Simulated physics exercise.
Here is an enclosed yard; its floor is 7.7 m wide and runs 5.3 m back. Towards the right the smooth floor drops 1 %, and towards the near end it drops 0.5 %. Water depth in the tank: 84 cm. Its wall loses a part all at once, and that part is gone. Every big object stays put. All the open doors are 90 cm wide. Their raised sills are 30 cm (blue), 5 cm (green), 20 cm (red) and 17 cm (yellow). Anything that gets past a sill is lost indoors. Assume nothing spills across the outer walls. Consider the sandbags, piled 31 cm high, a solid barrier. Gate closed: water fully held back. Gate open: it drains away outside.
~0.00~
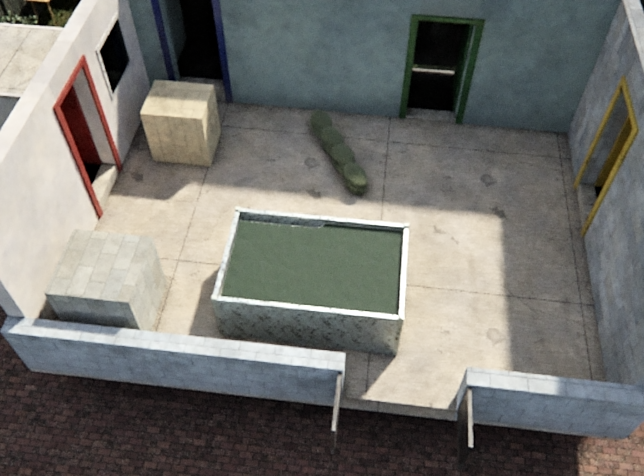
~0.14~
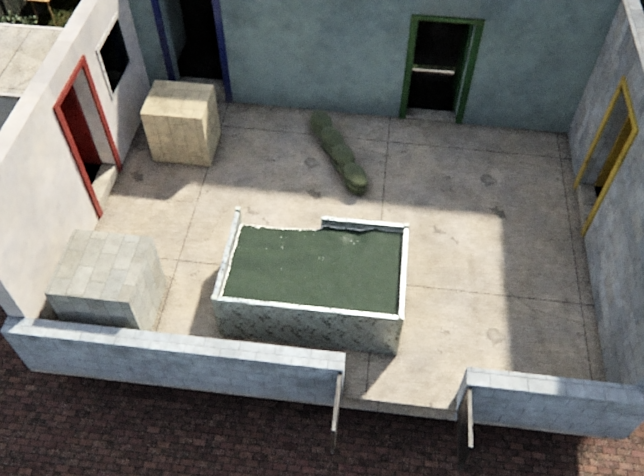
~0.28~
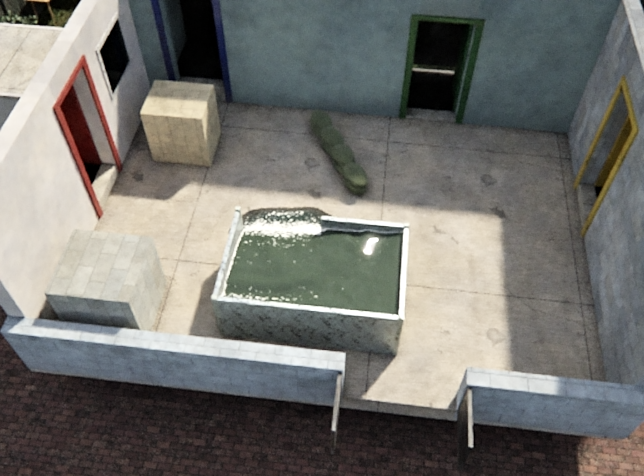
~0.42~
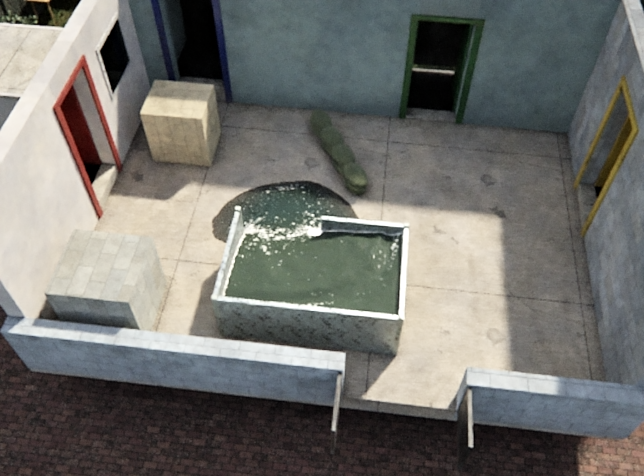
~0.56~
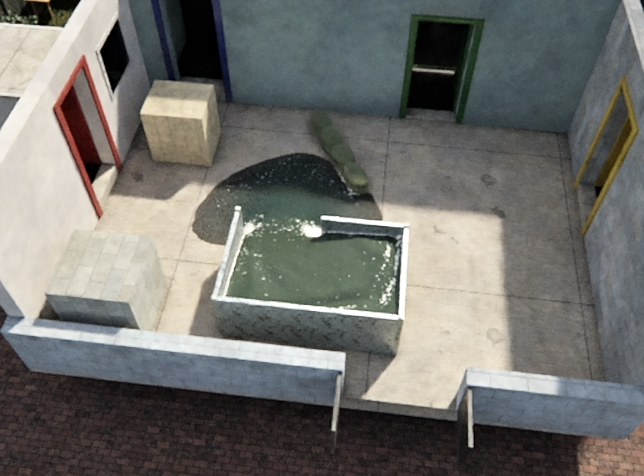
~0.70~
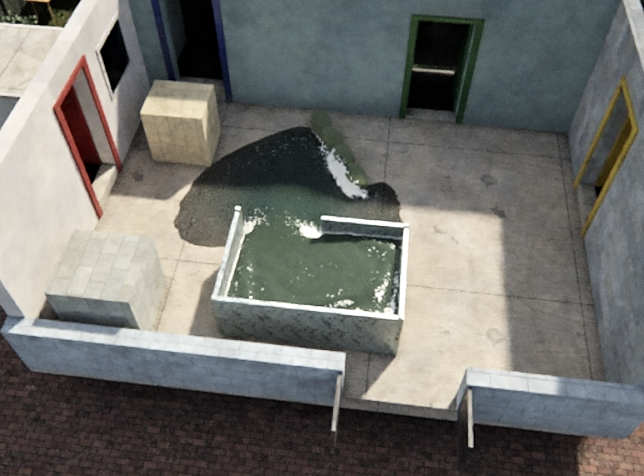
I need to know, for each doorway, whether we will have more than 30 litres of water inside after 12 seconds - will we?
My prediction: Blue door: Not over. Green door: Not over. Red door: Not over. Yellow door: Not over.
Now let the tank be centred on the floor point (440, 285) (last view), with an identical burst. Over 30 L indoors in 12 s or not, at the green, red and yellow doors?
For the green door, the amount is too high; for the red door, the amount is acceptable; for the yellow door, the amount is acceptable.
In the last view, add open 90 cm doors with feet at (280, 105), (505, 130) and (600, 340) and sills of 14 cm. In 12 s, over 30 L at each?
The first one exceeds it, the second one doesn't reach it, and the third one doesn't reach it.
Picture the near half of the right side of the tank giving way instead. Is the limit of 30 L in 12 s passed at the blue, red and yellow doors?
So blue ends up short of it, red short of it, yellow short of it.
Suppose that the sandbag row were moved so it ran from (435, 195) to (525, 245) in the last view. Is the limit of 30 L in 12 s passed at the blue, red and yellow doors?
Against that limit: Blue below, red under, yellow under.
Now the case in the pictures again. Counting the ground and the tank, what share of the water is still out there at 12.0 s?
Around 96 percent of the water.
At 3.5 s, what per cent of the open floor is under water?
Close to 60 in a hundred parts are wet.
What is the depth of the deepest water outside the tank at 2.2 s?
Peak depth: Approx. 46 cm.
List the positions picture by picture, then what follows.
The tank at (315, 264) is whole and still, 84 cm deep, in the first picture.
The front is at a hidden place, 0.7 m from the gap on the tank's far side; 0.3 m2 of floor is under water; 84 cm left at the back of the tank, in the second picture.
Water pours out on the tank's far side and has run 1.0 m, to (324, 217); typically 13 cm deep outside, 82 cm at the tank's back, in the third picture.
Water pours out on the tank's far side and has run 1.5 m, to (308, 185); typically 10 cm deep outside, 75 cm at the tank's back, in the fourth picture.
Water pours out on the tank's far side and has run 2.1 m, to (316, 159); typically 7 cm deep outside, 71 cm at the tank's back, in the fifth picture.
Water pours out on the tank's far side and has run 2.7 m, to (297, 131); typically 6 cm deep outside, 71 cm at the tank's back, in the sixth picture.
After 1.4 s water covers 25 % of the floor and is deepest (48 cm) near (276, 108); blue door 8 cm at the sill, 0 L in, green door not reached, red door not reached, yellow door not reached.
After 2.2 s water covers 40 % of the floor and is deepest (46 cm) near (266, 107); blue door 24 cm at the sill, 0 L in, green door 1 cm at the sill, 0 L in, red door 13 cm at the sill, 0 L in, yellow door not reached.
After 3.5 s water covers 60 % of the floor and is deepest (35 cm) near (187, 107); blue door 23 cm at the sill, 1 L in, green door 3 cm at the sill, 0 L in, red door 14 cm at the sill, 2 L in, yellow door 3 cm at the sill, 0 L in.
After 7.0 s water covers 90 % of the floor and is deepest (24 cm) near (46, 344); blue door 14 cm at the sill, 2 L in, green door 2 cm at the sill, 0 L in, red door 6 cm at the sill, 2 L in, yellow door 6 cm at the sill, 0 L in.
After 12.0 s water covers 90 % of the floor and is deepest (12 cm) near (186, 361); blue door 8 cm at the sill, 2 L in, green door 1 cm at the sill, 0 L in, red door 6 cm at the sill, 2 L in, yellow door 11 cm at the sill, 0 L in.
